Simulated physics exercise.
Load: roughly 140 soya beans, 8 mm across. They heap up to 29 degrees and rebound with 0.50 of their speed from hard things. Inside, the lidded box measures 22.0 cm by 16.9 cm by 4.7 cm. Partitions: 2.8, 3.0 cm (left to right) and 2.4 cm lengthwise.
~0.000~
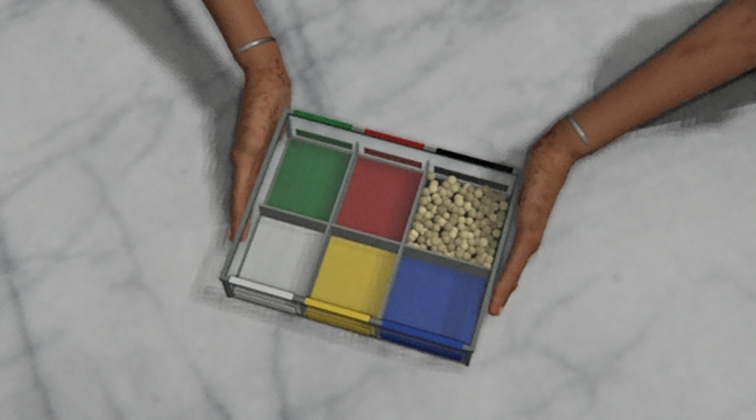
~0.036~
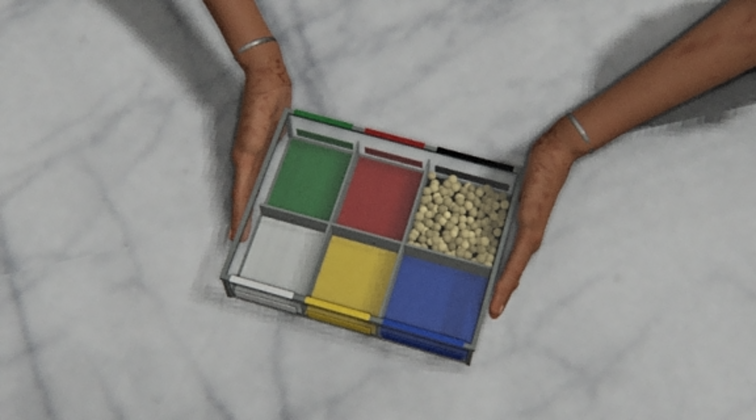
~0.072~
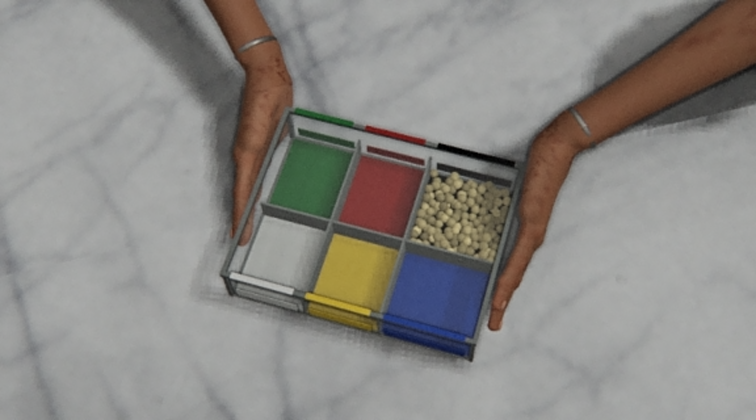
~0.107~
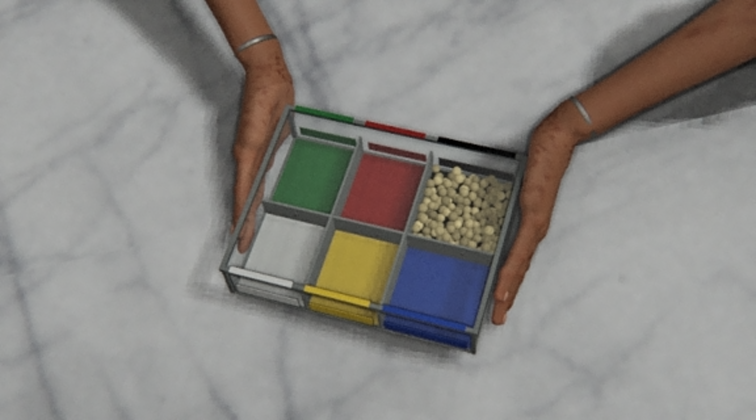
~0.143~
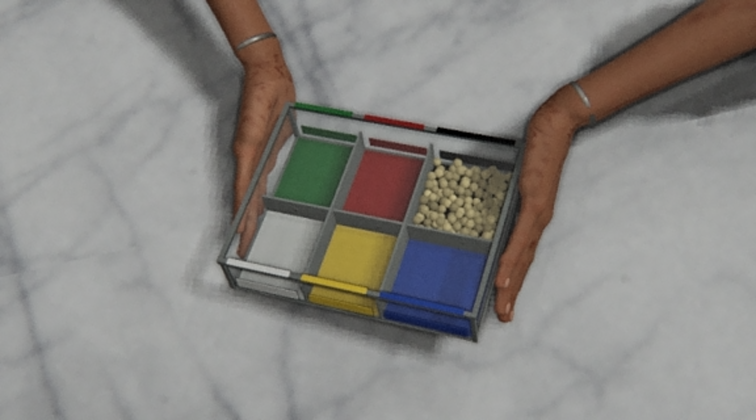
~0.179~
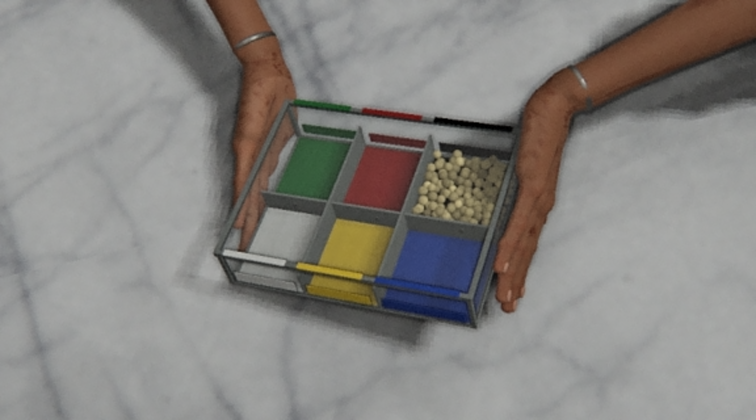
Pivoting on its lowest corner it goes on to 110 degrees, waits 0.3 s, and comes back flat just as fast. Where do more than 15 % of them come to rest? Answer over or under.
Red under, blue under, green over, yellow under, white under, black over.
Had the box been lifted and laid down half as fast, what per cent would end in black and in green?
Black 50; green 35.
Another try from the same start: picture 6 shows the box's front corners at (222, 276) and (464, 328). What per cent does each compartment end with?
Red 5; blue 0; green 25; yellow 0; white 55; black 10.
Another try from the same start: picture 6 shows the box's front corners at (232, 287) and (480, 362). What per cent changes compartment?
It would be near 100 per cent.
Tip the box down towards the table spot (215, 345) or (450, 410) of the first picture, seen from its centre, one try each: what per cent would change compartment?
About 100 and 65 per cent.
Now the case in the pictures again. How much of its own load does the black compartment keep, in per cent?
Some 50 per cent.
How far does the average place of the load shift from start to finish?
Some 8.5 cm.
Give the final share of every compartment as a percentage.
Red 10; blue 0; green 45; yellow 0; white 0; black 45.
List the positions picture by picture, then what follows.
In the first frame, box tilt 0 degrees, front corners at (225, 277) and (471, 347); black 100 %.
In the second frame, box tilt 1 degrees, front corners at (225, 276) and (471, 346).
In the third frame, box tilt 3 degrees, front corners at (226, 273) and (473, 340).
In the fourth frame, box tilt 6 degrees, front corners at (225, 267) and (473, 330), lowest corner left back.
In the fifth frame, box tilt 11 degrees, front corners at (223, 260) and (472, 314), lowest corner left back.
In the sixth frame, box tilt 16 degrees, front corners at (220, 251) and (468, 296), lowest corner left back; black 100 %. The box's pace is about 135 degrees a second.
After 1.08 s, tilt 110 degrees; red 15 %, green 25 %, black 60 %.
After 1.68 s, tilt 59 degrees; red 5 %, green 45 %, black 50 %.
After 2.33 s, tilt 0 degrees; red 10 %, green 45 %, black 45 %.
By 2.9 s all is still; red 10 %, blue 0 %, green 45 %, yellow 0 %, white 0 %, black 45 %.
